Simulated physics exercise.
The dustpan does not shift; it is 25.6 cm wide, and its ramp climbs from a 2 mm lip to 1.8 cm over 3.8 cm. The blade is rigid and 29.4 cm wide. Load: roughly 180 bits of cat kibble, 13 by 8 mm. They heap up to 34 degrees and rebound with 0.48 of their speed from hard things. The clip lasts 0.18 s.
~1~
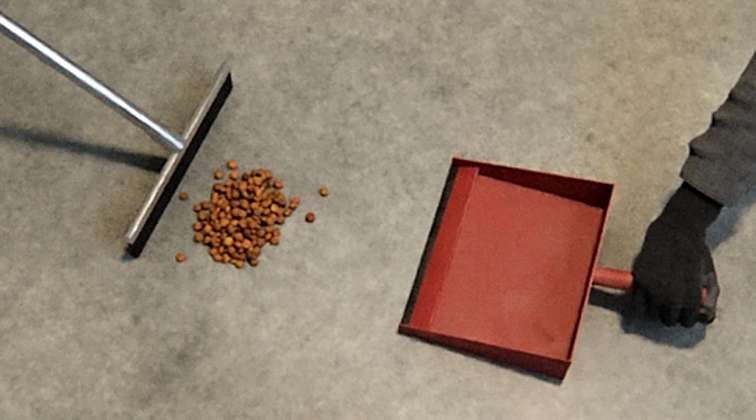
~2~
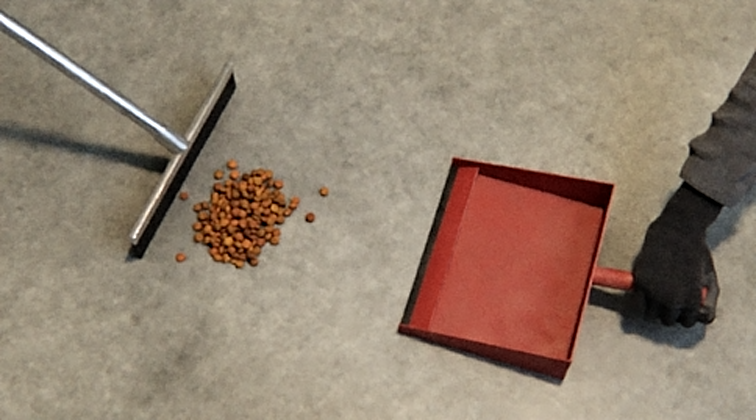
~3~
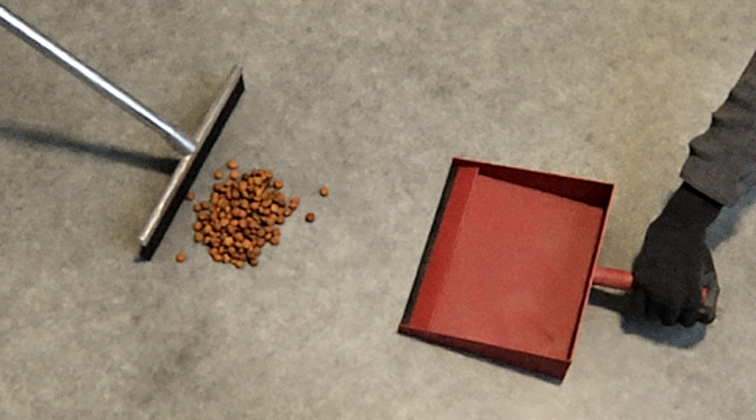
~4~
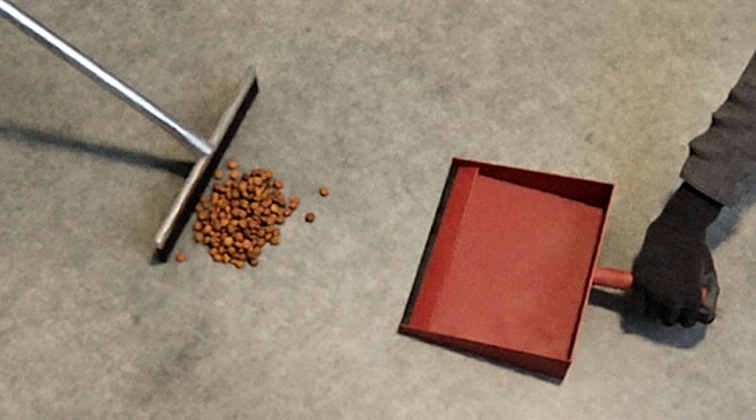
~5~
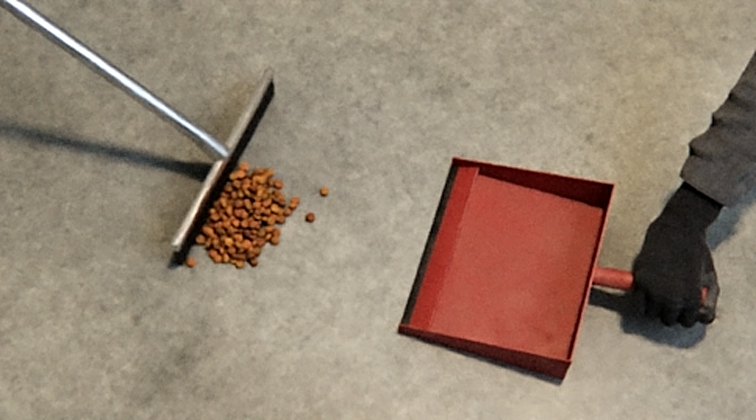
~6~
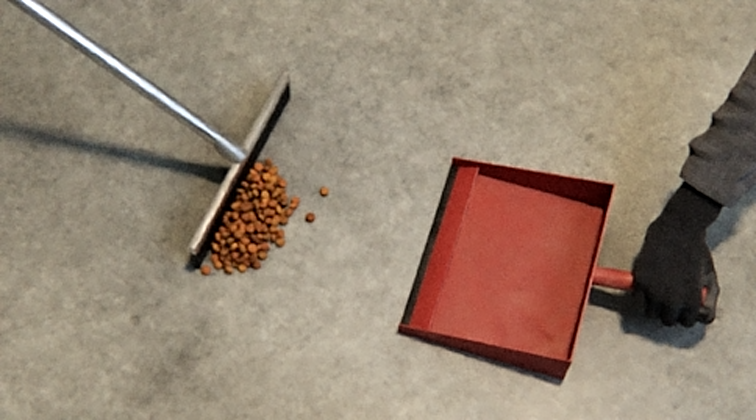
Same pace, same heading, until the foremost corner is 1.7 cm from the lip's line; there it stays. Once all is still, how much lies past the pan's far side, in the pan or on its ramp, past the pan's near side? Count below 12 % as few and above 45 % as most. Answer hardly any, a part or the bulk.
Past the pan's far side: Hardly any; in the pan or on its ramp: A part; past the pan's near side: Hardly any.
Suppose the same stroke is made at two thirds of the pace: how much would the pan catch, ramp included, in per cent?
It would be near 20 per cent.
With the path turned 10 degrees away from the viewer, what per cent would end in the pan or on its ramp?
It would be near 10 per cent.
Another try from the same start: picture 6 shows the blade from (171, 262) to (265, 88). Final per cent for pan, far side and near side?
Pan 25, far 0, near 25.
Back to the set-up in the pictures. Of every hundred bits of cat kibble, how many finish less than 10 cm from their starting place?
About 5 per cent.
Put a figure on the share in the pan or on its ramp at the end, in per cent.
Some 25 per cent.
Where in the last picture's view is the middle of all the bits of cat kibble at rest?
At about (415, 254).
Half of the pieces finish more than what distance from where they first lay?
Some 24 cm.
Then, 0.20 s after the last picture, middle of the blade 14 cm from the lip; 0 % over the lip, far side 0 %, near side 5 %.
Then, 0.32 s after the last picture, middle of the blade 7 cm from the lip; 0 % over the lip, far side 0 %, near side 5 %.
Then, 0.58 s after the last picture, middle of the blade 3 cm from the lip; 25 % over the lip, far side 0 %, near side 10 %.
In the end, far side 0 %, pan 25 %, near side 10 %, in front of the lip or behind the blade 70 %.
